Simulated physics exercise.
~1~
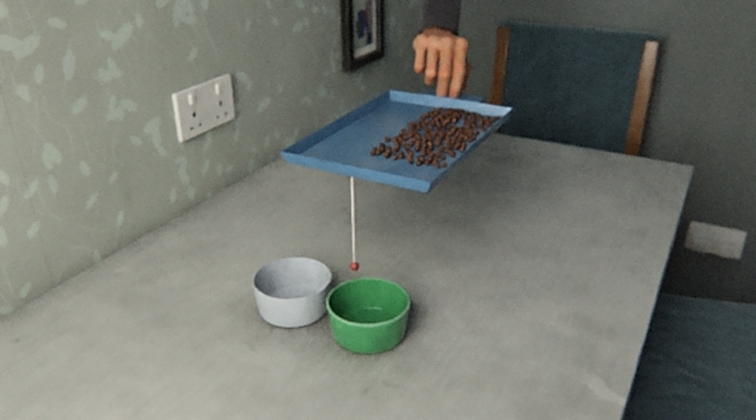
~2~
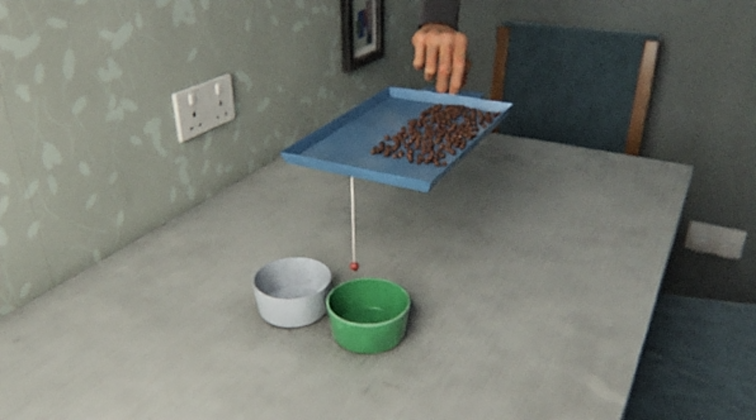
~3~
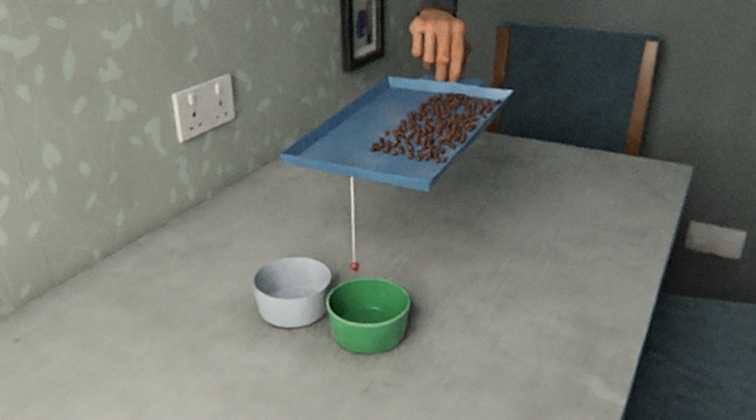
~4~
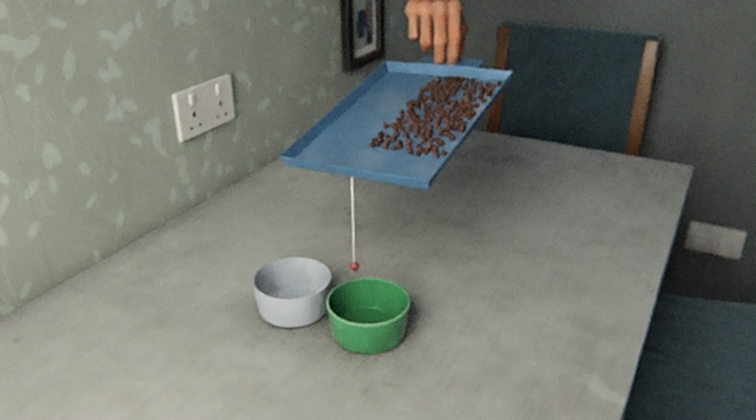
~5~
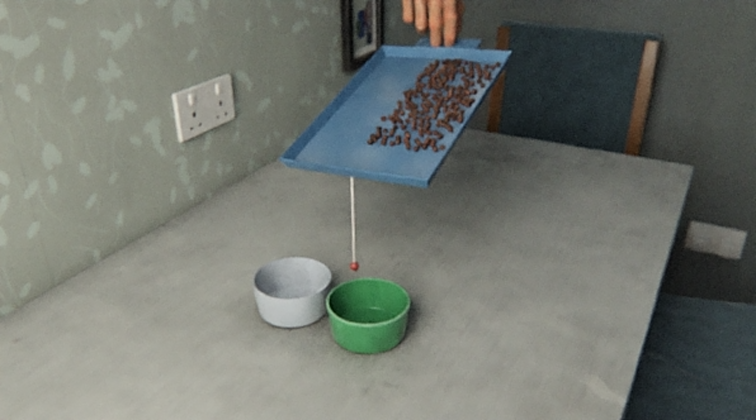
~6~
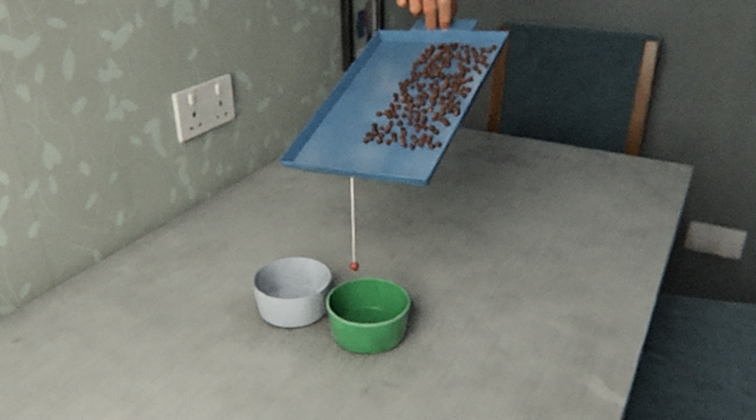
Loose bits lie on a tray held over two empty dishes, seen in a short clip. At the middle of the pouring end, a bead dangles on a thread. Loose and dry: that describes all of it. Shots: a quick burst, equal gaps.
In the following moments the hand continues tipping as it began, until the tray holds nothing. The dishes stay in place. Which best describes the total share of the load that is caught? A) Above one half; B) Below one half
A.
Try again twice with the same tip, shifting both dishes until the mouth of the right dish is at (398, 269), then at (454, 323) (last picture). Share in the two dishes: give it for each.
In turn 0 and 10 in a hundred.
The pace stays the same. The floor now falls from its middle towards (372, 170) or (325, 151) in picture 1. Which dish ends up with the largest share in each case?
The first try favours the right of the two, the second the left of the two.
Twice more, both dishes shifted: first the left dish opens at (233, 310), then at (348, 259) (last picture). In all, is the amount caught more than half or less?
First try: A minority; second try: A minority.
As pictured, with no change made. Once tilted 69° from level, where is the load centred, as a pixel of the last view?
Somewhere about (315, 190).
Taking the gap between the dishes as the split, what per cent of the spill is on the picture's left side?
About 90 %.
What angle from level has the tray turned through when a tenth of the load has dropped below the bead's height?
Close to 75° of tilt at that moment.
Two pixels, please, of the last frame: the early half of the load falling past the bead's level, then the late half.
I'd put it at roughly (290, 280), and after that at roughly (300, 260).
Soon after the last picture, tray tipped steeply; about half on the tray; a stray few in the right dish; a stray few in the left dish; about half in the air.
A little later, tray tipped past a quarter turn; a small part in the right dish; about half in the left dish; about a third outside both; a small part in the air.
Later still, tray tipped past a quarter turn; a small part in the right dish; about half in the left dish; about a third outside both.
At rest, tray tipped past a quarter turn; a small part in the right dish; about half in the left dish; about a third outside both.
